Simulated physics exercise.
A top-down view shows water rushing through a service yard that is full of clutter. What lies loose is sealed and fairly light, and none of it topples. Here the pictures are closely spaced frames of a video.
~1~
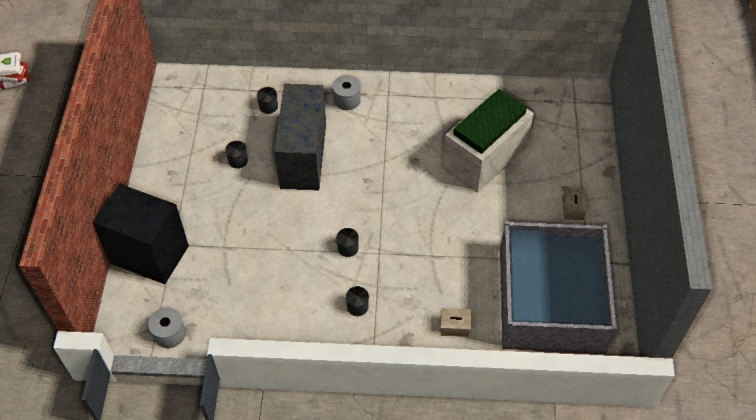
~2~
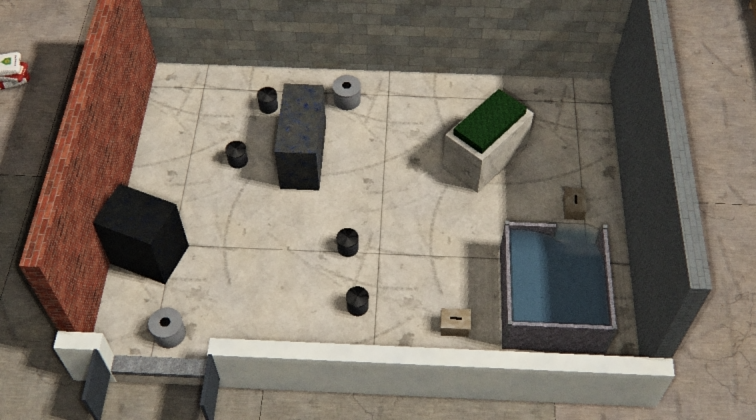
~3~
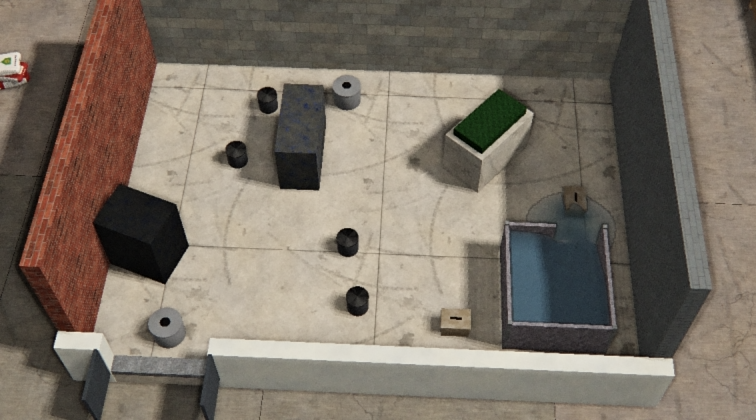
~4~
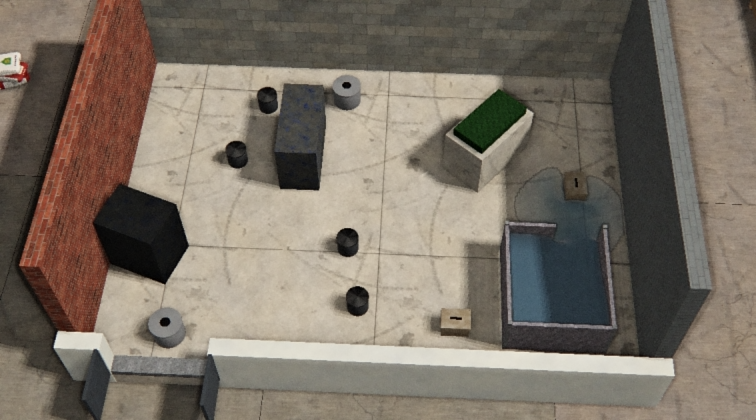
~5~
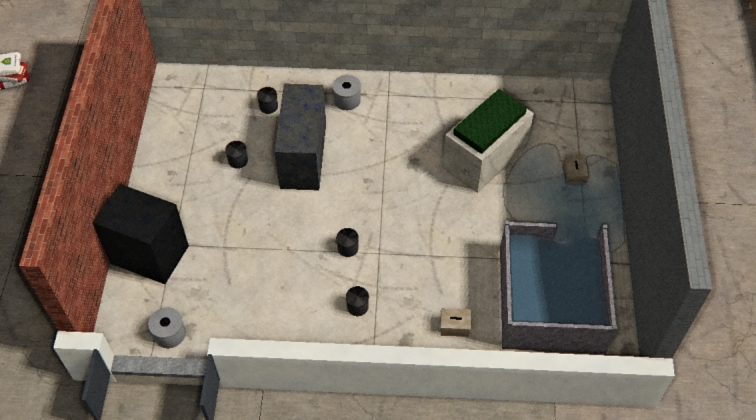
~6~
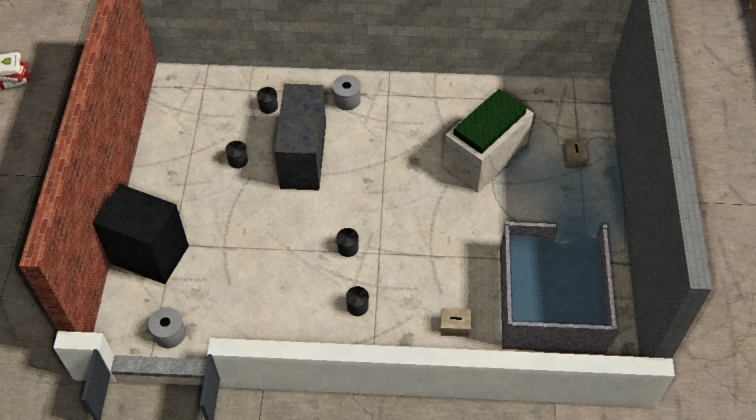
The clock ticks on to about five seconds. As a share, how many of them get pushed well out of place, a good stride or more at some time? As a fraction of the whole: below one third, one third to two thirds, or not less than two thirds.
So the part that moves far is short of the one-third mark.
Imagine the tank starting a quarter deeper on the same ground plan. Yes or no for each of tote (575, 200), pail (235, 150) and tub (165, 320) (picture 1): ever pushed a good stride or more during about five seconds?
Answers in the order asked: Went past the threshold, stayed within the threshold, stayed within the threshold.
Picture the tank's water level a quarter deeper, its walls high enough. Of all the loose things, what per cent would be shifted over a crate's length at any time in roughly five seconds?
Something like 40 percent.
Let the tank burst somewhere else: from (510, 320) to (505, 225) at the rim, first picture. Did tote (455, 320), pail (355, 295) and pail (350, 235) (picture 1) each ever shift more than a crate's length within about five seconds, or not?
Object by object: Displaced that much, displaced that much, displaced that much.
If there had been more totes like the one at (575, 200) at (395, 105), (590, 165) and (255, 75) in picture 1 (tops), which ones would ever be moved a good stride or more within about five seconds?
Results - 1: Ends up far away; 2: Ends up far away; 3: Doesn't go far.
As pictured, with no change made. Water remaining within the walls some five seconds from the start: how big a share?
It comes to about 100 parts in a hundred.
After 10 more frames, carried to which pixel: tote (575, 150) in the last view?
(556, 77).
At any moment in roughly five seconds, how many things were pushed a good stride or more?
The count is 2.
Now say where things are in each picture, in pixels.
A tote at (576, 199), on the bottom; a pail at (357, 296), on the bottom; 0 of 8 have shifted, in the first picture.
A tote at (576, 199) rests on the ground; a pail at (357, 296) rests on the ground; 0 of 8 have shifted, in the second picture.
A tote at (576, 197) rests on the ground, close to its start; a pail at (357, 296), on the bottom; 0 of 8 have shifted, in the third picture.
A tote at (576, 183) rests on the ground, close to its start; a pail at (357, 296), on the bottom; 1 of 8 have shifted, in the fourth picture.
A tote at (577, 165) rests on the ground, a stride from its start; a pail at (357, 296), on the bottom; 1 of 8 have shifted, in the fifth picture.
A tote at (577, 149) rests on the ground, a stride from its start; a pail at (357, 296), on the bottom; 1 of 8 have shifted, in the sixth picture.
A moment on, 1 of 8 are well off their spots; 0 afloat.
Next, 1 of 8 are well off their spots; 1 afloat.
Later, 1 of 8 are well off their spots; 0 afloat.
In the end, 2 of 8 are well off their spots, and 2 have been at some point; 0 afloat.
